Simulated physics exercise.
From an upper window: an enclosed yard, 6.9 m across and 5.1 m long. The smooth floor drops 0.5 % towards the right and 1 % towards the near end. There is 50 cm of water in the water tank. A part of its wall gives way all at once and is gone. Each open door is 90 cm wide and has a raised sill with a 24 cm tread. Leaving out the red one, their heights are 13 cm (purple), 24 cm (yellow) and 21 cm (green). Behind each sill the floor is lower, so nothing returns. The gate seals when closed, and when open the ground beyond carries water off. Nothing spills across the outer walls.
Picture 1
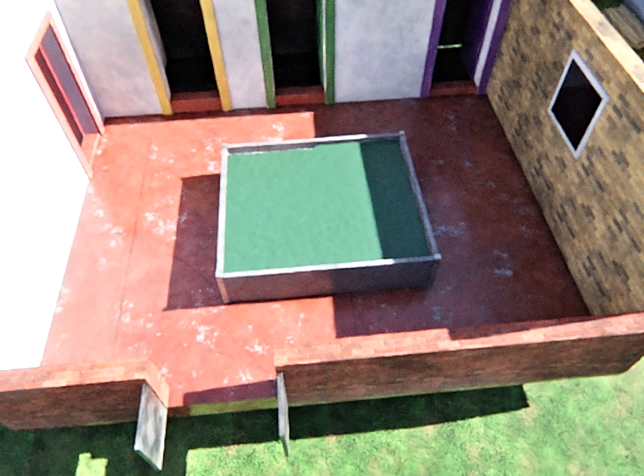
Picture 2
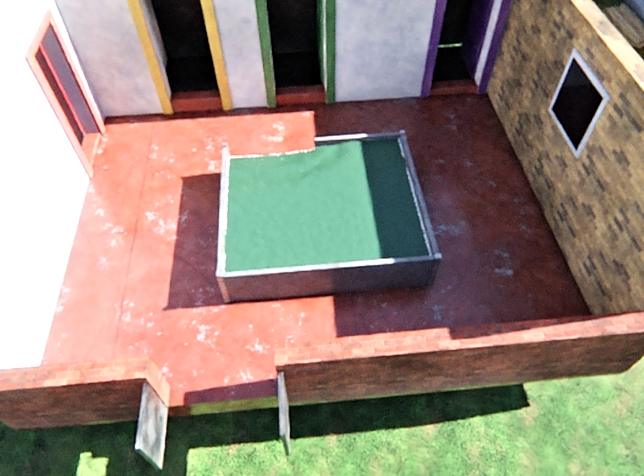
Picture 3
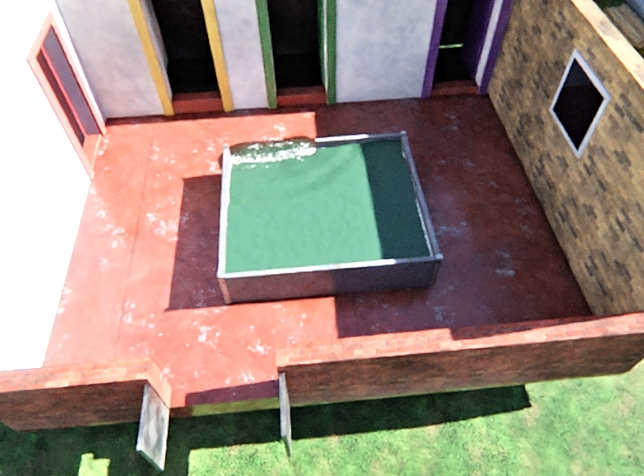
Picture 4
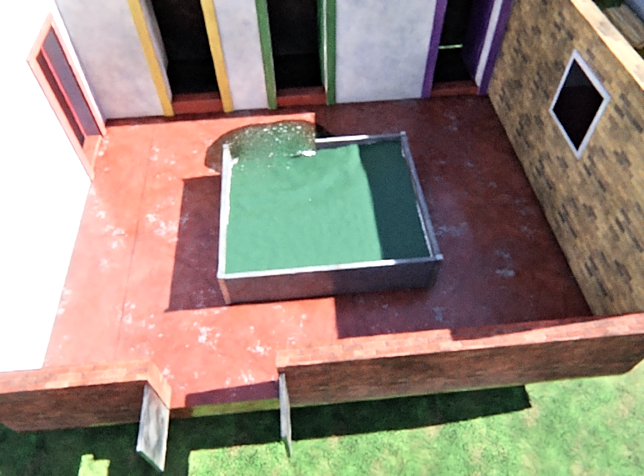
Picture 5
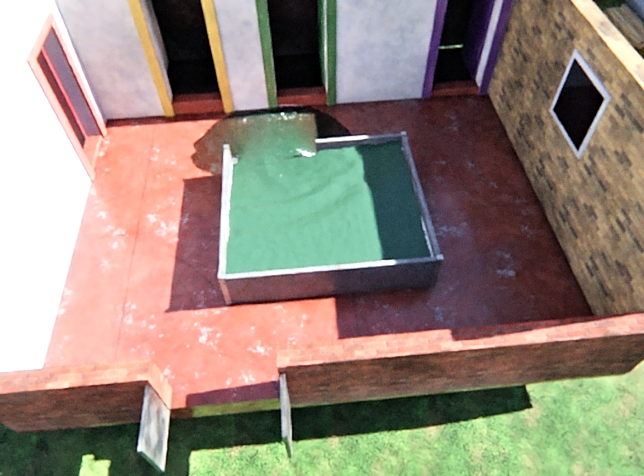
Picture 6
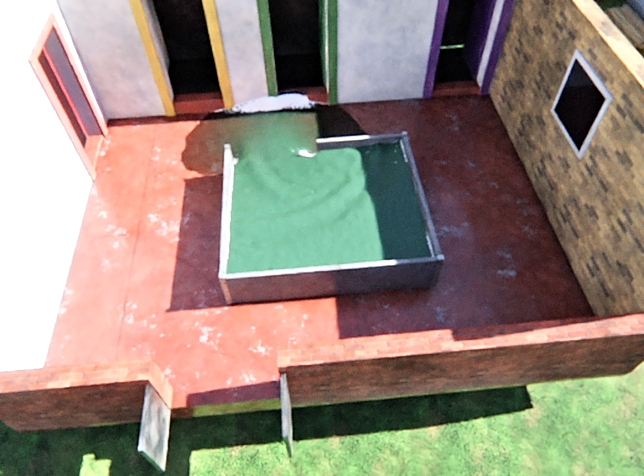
A low, square tank of green water sits in the middle of a walled yard with a reddish floor, seen steadily from a high window. Red, yellow, green and purple door surrounds line the left and far sides, with brick walls and grass nearer. Part of the tank's far wall vanishes, and water pours out through the gap, foaming white, and spreads over the floor behind it.
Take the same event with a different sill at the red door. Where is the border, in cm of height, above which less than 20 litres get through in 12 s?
At least 20 cm or so.
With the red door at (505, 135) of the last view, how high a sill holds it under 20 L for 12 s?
Roughly 11.5 cm.
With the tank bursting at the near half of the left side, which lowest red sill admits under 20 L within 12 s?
Then roughly 9.5 cm.
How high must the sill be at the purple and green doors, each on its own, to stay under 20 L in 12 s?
Roughly 8.5 cm at purple and 25 cm at green.
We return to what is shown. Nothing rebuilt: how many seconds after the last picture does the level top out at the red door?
At about 2.0 s.
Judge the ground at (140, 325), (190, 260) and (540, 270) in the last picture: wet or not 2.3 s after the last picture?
In that order: Not reached, still dry, not reached.
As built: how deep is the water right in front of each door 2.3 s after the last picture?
Depths in cm: Purple 4, yellow 20, red 21, green 26.
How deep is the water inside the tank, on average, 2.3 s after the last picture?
Roughly 29 cm on average.
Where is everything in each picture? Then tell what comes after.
The water tank at (321, 201) is whole and still, 50 cm deep; the red door at (71, 104) is dry, in the first frame.
Water pours out on the far side and has run 0.3 m, to a hidden place; about 8 cm deep outside, 50 cm at the back, in the second frame.
Water pours out on the far side and has run 0.7 m, to (286, 141); about 9 cm deep outside, 50 cm at the back, in the third frame.
The gap is on the far side, the front 1.2 m out at (277, 124); the back of the water tank holds 50 cm, in the fourth frame.
Water pours out on the far side and has run 1.6 m, to (247, 111); about 6 cm deep outside, 50 cm at the back, in the fifth frame.
Water pours out on the far side and has run 1.7 m, to (280, 95); about 6 cm deep outside, 50 cm at the back; 1.7 m in a straight line remain to the red door at (74, 105), in the sixth frame.
Then, 0.7 s after the last picture water covers 15 % of the floor, deepest (34 cm) near (261, 110); it has not reached the red door.
Then, 2.3 s after the last picture water covers 40 % of the floor, deepest (30 cm) near (109, 120); 21 cm at the red door, 55 litres in over its 6 cm sill.
Then, 11.3 s after the last picture water covers 100 % of the floor, deepest (13 cm) near (578, 350); 7 cm at the red door, 315 litres in over its 6 cm sill.
At the red door as built, the water peaked near 21 cm, 2.1 s after the last picture.
With a sill of 18 cm, 35 litres would have come in within the 12 s; with 24.5 cm, 4 litres. So under 20 litres takes about 20 cm.
